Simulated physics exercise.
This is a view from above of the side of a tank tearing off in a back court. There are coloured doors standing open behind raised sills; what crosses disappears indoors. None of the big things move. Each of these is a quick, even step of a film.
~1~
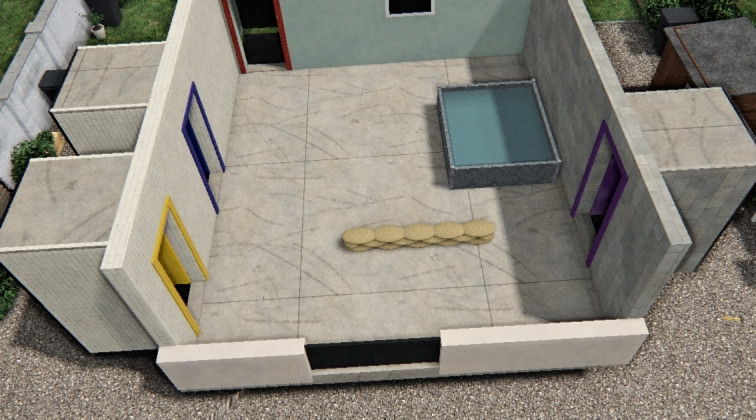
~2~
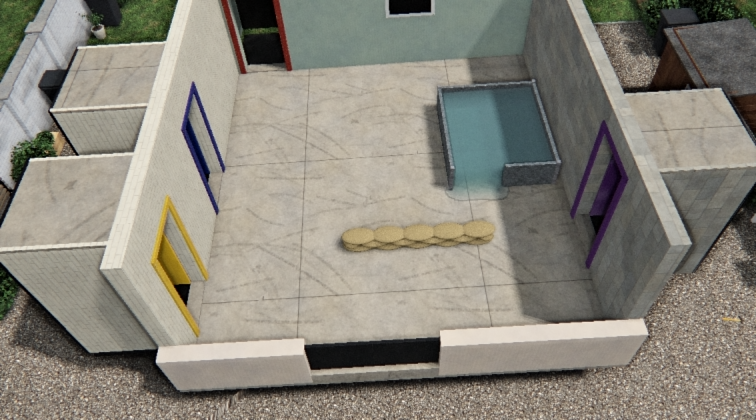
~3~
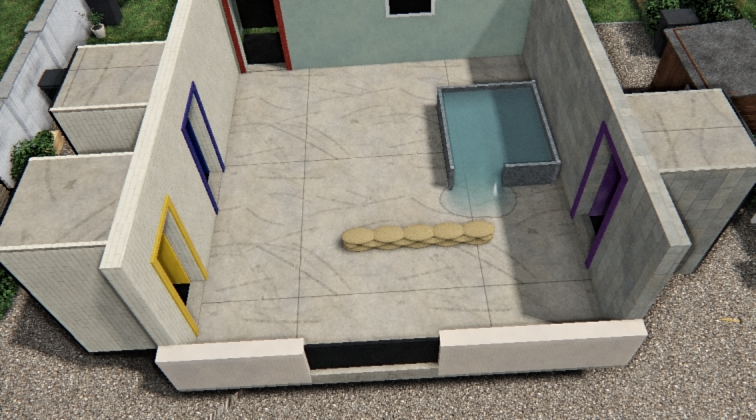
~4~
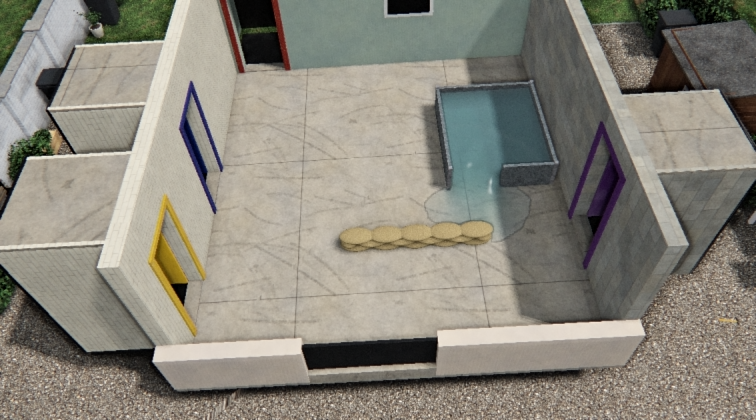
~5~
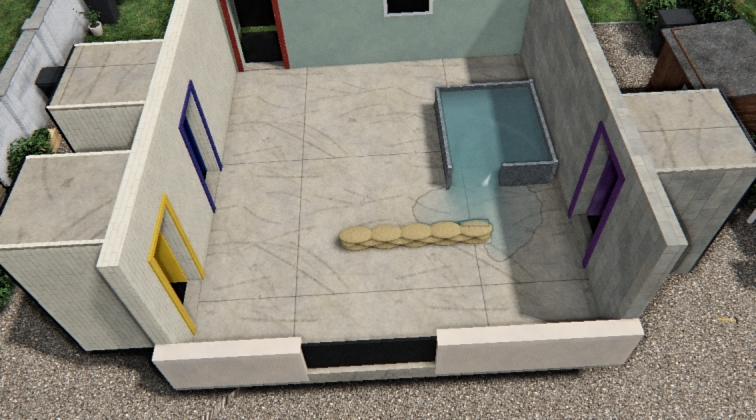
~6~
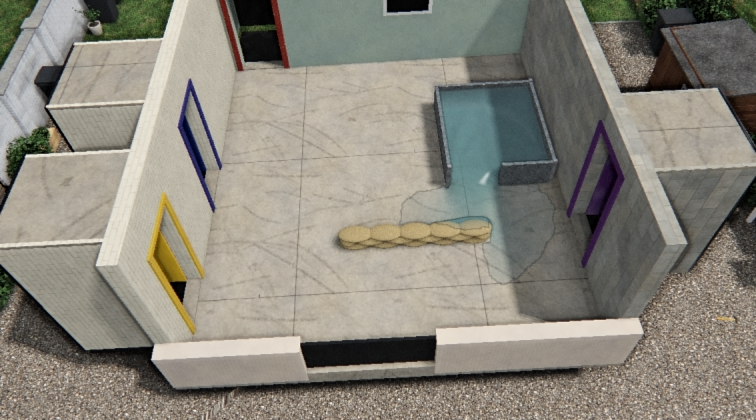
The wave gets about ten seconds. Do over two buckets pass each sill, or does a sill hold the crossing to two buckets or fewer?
The blue door passes over two; the purple door holds it to two or fewer; the yellow door passes over two; the red door passes over two.
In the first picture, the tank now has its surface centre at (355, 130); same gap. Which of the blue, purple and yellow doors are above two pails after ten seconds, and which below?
Going by the run, the blue door remains below, the purple door remains below and the yellow door tops the threshold.
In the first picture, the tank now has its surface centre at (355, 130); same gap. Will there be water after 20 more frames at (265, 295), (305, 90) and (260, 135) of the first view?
Going through them in that order: Waterlogged, still bare and still bare.
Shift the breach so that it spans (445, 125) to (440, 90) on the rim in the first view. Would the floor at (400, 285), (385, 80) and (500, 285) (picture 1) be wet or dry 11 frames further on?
Taking the points in order: Unwetted, swamped and unwetted.
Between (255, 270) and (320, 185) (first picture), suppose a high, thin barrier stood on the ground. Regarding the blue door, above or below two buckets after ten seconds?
I'd say the blue door remains within bounds.
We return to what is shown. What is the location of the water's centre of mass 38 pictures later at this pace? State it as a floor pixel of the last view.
My reading is close to (409, 198).
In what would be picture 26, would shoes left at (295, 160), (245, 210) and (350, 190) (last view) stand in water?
The three points read soaked through, soaked through and soaked through.
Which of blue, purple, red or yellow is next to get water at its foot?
If you ask me, it's the door marked purple.
A moment on, water covers 10 % of the floor; the blue door not reached, the purple door wet at the sill, nothing in, the yellow door not reached, the red door not reached.
Next, water covers 25 % of the floor; the blue door not reached, the purple door wet at the sill, nothing in, the yellow door not reached, the red door not reached.
Then, water covers 40 % of the floor; the blue door under two buckets in, the purple door under two buckets in, the yellow door wet at the sill, nothing in, the red door not reached.
Later, water covers 65 % of the floor; the blue door over two buckets in, the purple door under two buckets in, the yellow door wet at the sill, nothing in, the red door under two buckets in.
In the end, water covers 70 % of the floor; the blue door far over two buckets in, the purple door under two buckets in, the yellow door over two buckets in, the red door over two buckets in.
